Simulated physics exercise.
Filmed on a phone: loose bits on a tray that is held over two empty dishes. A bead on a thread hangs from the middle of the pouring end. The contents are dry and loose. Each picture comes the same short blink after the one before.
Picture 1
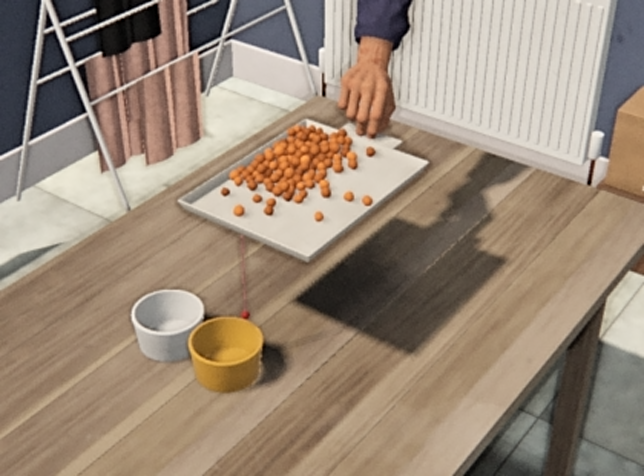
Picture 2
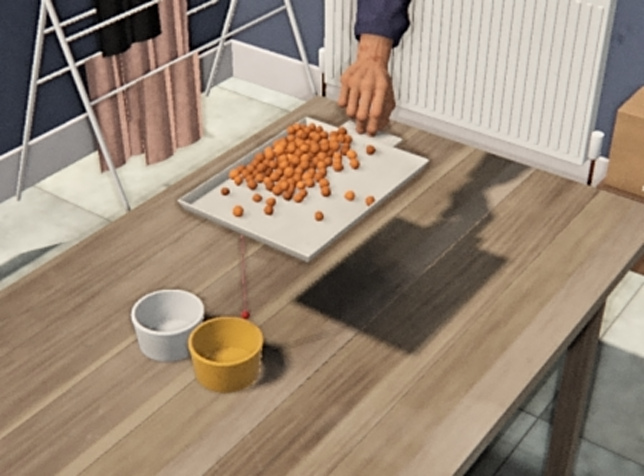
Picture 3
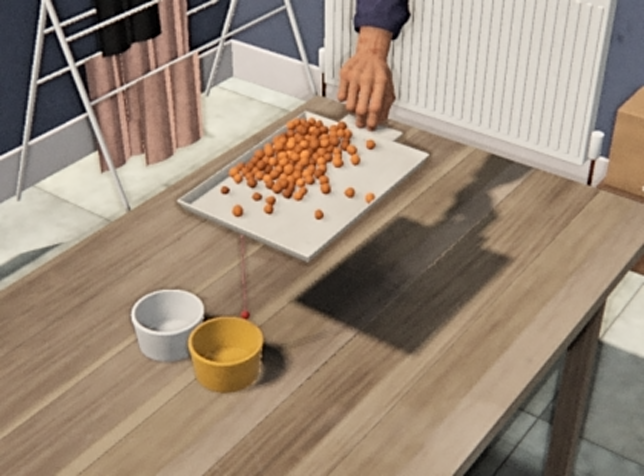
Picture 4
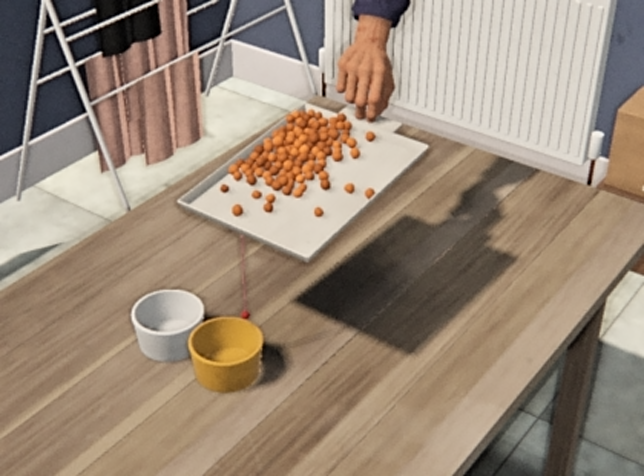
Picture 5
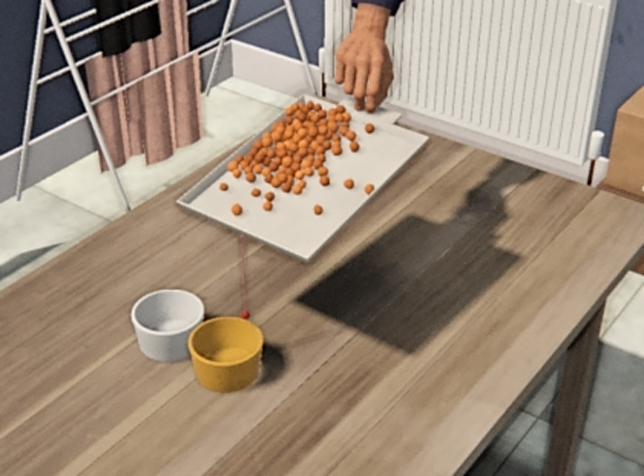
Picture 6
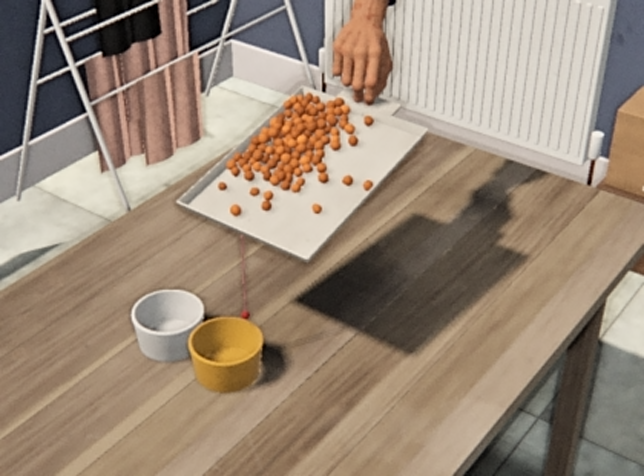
A pale rectangular tray of loose orange coated peanuts is held by a hand over a wooden table, seen from above at an angle in a room with a white radiator and a drying rack. Below its near end hangs a red bead on a thread, near a white dish on the left and a mustard-yellow one on the right. The hand gradually raises the far end, tilting the tray slightly, while the camera stays still.
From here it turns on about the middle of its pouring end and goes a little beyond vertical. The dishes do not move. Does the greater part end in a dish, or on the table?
The two hold the larger part of the load.
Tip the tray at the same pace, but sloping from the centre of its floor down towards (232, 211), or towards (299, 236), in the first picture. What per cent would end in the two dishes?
In turn 90 and 10 in a hundred.
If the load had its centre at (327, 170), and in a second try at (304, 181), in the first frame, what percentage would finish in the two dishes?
In turn 50 and 70 in a hundred.
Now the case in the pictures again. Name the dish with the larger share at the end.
More ends in the right dish.
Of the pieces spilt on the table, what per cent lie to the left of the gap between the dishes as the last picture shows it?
About 30 per cent.
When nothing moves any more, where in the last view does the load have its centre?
At about (220, 365).
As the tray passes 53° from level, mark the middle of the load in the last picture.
Close to (235, 222).
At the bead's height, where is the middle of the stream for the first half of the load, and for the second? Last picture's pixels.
At about (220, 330), then at (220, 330).
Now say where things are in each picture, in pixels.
In the first frame, corners of the pouring end at (184, 200) and (307, 252), level; middle of the load at (298, 165), coated peanuts; left dish at (145, 341); right dish at (203, 372); bead on its thread at (246, 315).
In the second frame, corners of the pouring end at (184, 200) and (307, 252), level; middle of the load at (298, 164).
In the third frame, corners of the pouring end at (184, 200) and (307, 252), tipped barely, level across its low end; middle of the load at (298, 160).
In the fourth frame, corners of the pouring end at (184, 200) and (307, 253), tipped a little, level across its low end; middle of the load at (297, 155).
In the fifth frame, corners of the pouring end at (183, 200) and (306, 253), tipped a little, level across its low end; middle of the load at (297, 150).
In the sixth frame, corners of the pouring end at (183, 200) and (306, 254), tipped a little, level across its low end; middle of the load at (296, 145); left dish at (145, 341); right dish at (203, 372).
Soon after the last picture, tray tipped steeply; about two thirds on the tray; a small part in the right dish; a small part in the left dish; a small part outside both; a small part in the air.
A little later, tray tipped right over; a stray few on the tray; about a third in the right dish; about a quarter in the left dish; about a quarter outside both; a small part in the air.
Later still, tray tipped past a quarter turn; about half in the right dish; about a quarter in the left dish; about a third outside both.
At rest, tray tipped past a quarter turn; about half in the right dish; about a quarter in the left dish; about a third outside both.
